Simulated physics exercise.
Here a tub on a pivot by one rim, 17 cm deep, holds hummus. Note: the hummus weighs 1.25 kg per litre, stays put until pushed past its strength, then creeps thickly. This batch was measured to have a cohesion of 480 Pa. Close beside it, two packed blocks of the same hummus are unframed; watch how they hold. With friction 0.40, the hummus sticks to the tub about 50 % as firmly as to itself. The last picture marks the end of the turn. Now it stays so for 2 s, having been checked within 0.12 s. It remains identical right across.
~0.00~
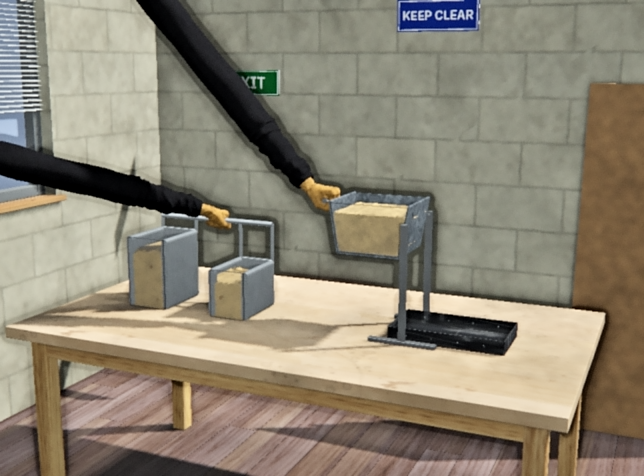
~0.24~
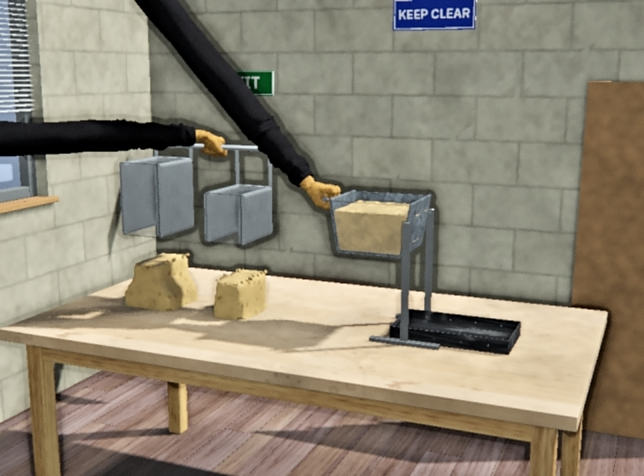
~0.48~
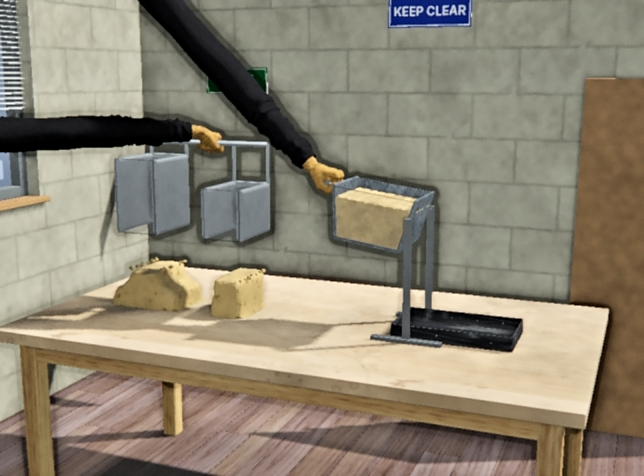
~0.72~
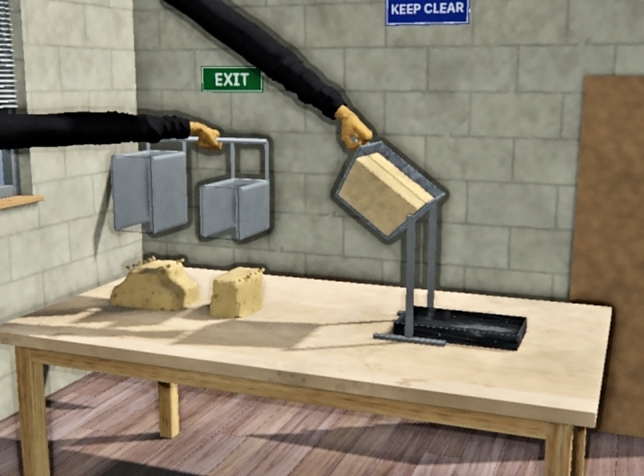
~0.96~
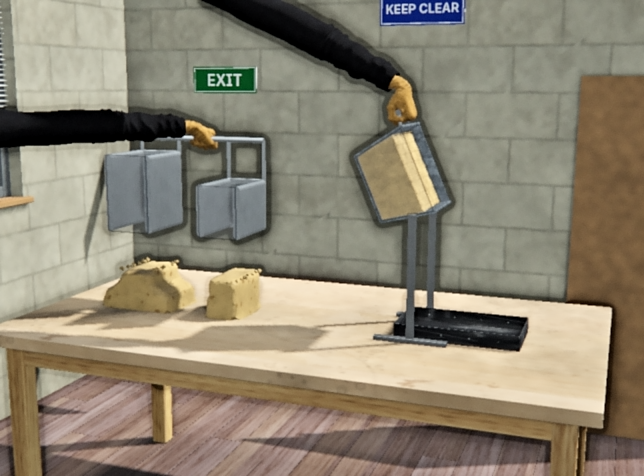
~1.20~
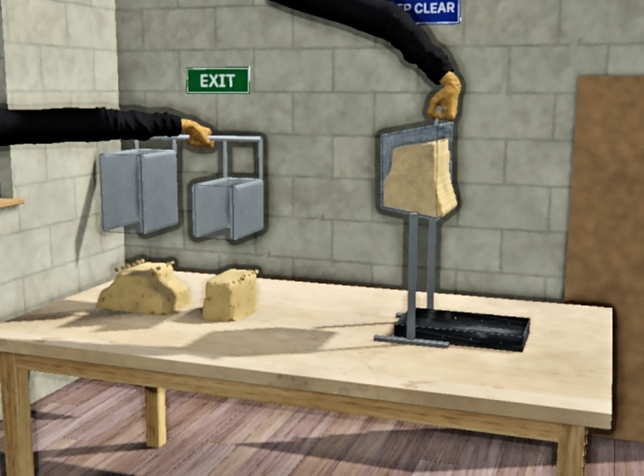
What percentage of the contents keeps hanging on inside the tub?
Near 0 %.
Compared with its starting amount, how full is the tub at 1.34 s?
It comes to about 65 percent of the start.
After 1.34 s, the tub is at 89 degrees and holds 66 %.
After 1.51 s, the tub is at 89 degrees and holds 34 %.
After 1.68 s, the tub is at 89 degrees and holds 24 %.
After 1.85 s, the tub is at 89 degrees and holds 14 %.
After 3.20 s, the tub is at 89 degrees and holds 0 %.
